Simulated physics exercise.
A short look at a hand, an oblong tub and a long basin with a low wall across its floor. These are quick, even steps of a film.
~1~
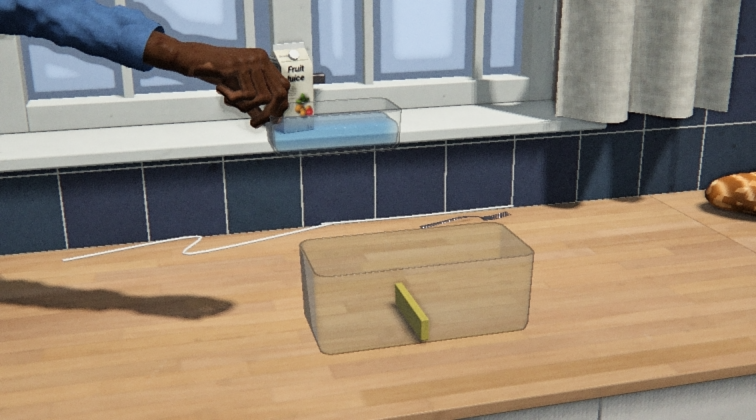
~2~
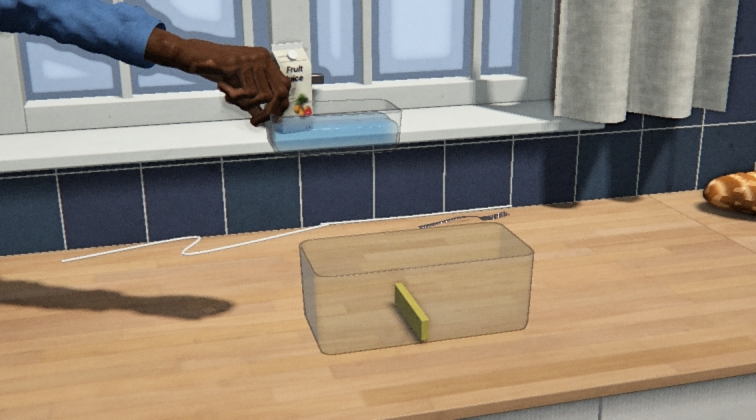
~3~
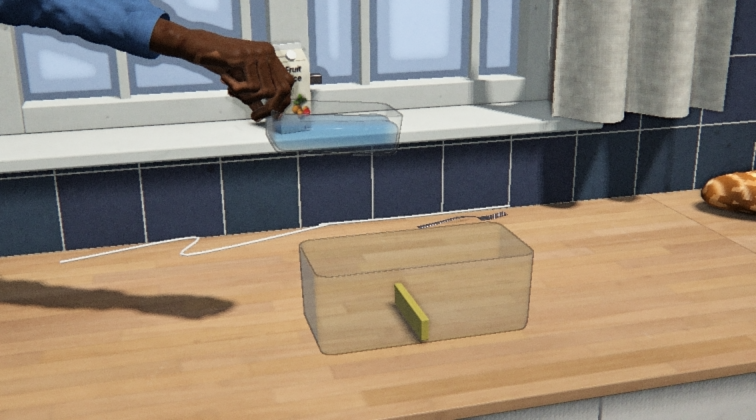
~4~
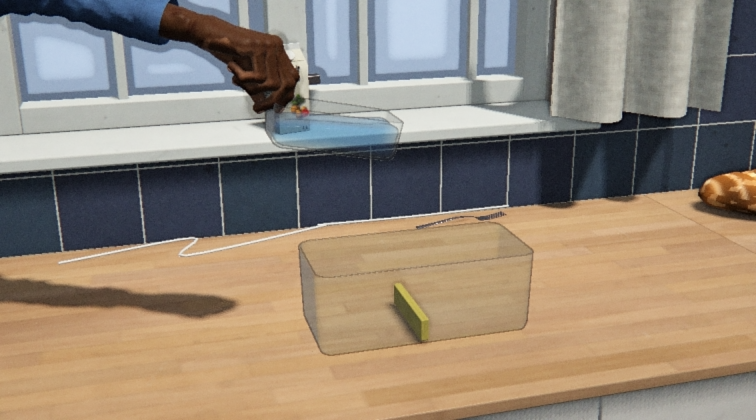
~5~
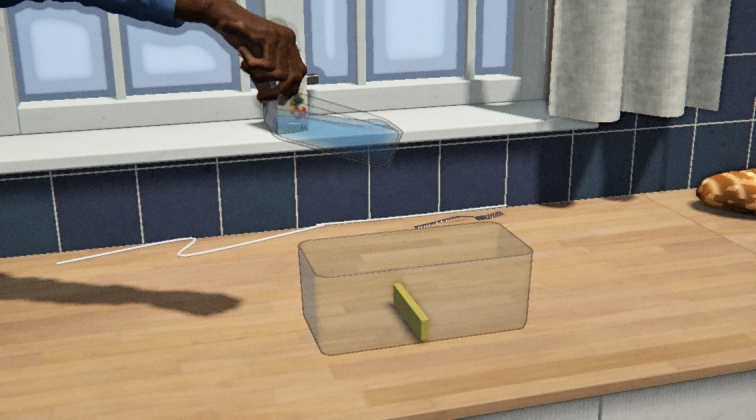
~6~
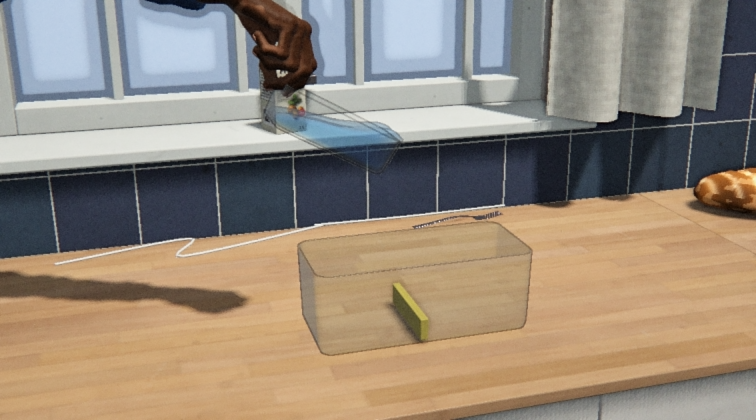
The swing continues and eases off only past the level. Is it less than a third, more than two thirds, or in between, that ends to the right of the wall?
In the end over two thirds is right of the wall.
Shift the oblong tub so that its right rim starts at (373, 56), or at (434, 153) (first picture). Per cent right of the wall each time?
First some 65, then 80 per cent.
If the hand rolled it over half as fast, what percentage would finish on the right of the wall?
Some 70 per cent.
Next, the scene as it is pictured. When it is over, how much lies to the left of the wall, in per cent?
Near 20 %.
A moment on, the oblong tub is tipped on its side and 9 per cent is still to pour, 0 is left of the wall and 26 right of it.
Next, the oblong tub is tipped on its side and 1 per cent is still to pour, 15 is left of the wall and 77 right of it.
Then the oblong tub is tipped on its side and 1 per cent is still to pour, 19 is left of the wall and 75 right of it.
Later the oblong tub is tipped on its side and 0 per cent is still to pour, 21 is left of the wall and 75 right of it.
In the end 21 per cent lies left of the wall, 75 right of it and 4 outside.
